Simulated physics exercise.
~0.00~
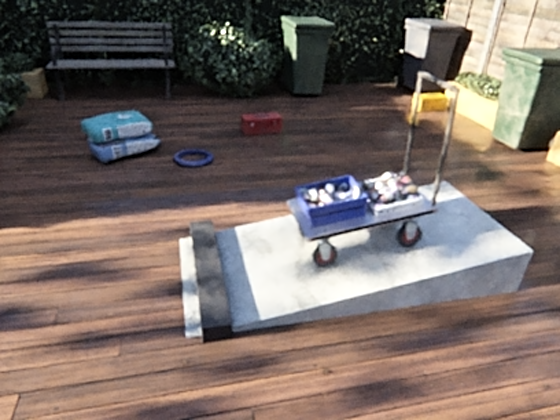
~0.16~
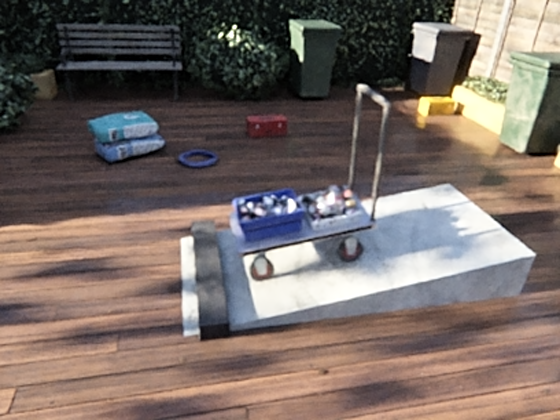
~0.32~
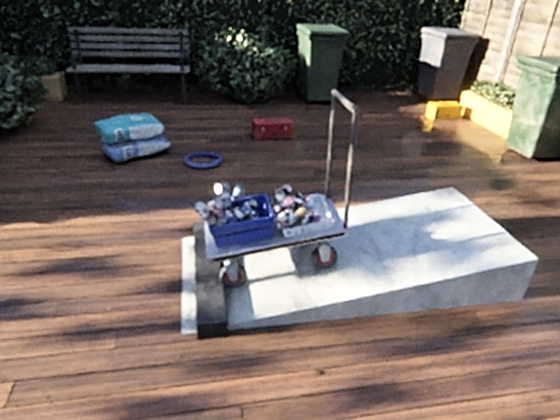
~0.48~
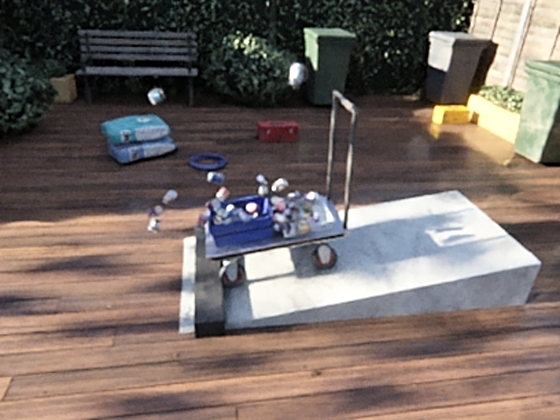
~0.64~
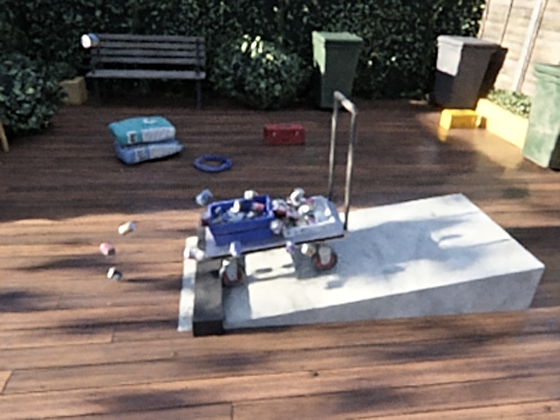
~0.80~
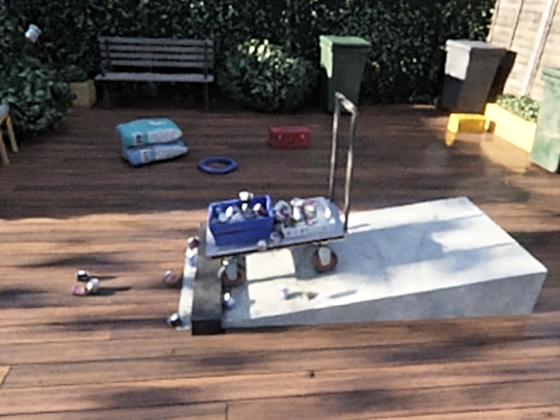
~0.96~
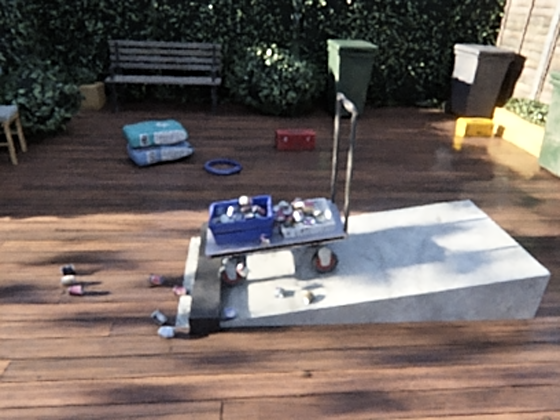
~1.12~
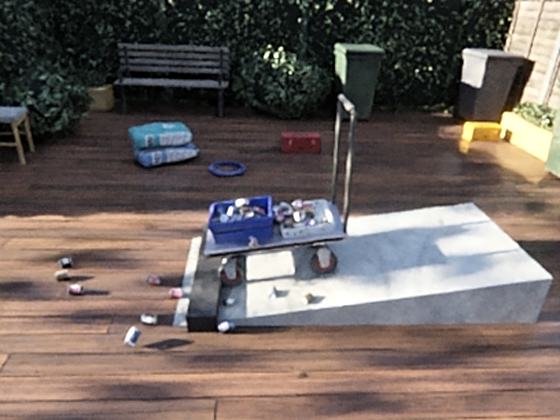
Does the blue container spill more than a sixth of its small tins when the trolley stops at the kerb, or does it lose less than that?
It spills more than a sixth of its tins, though many of them stay inside the blue container.
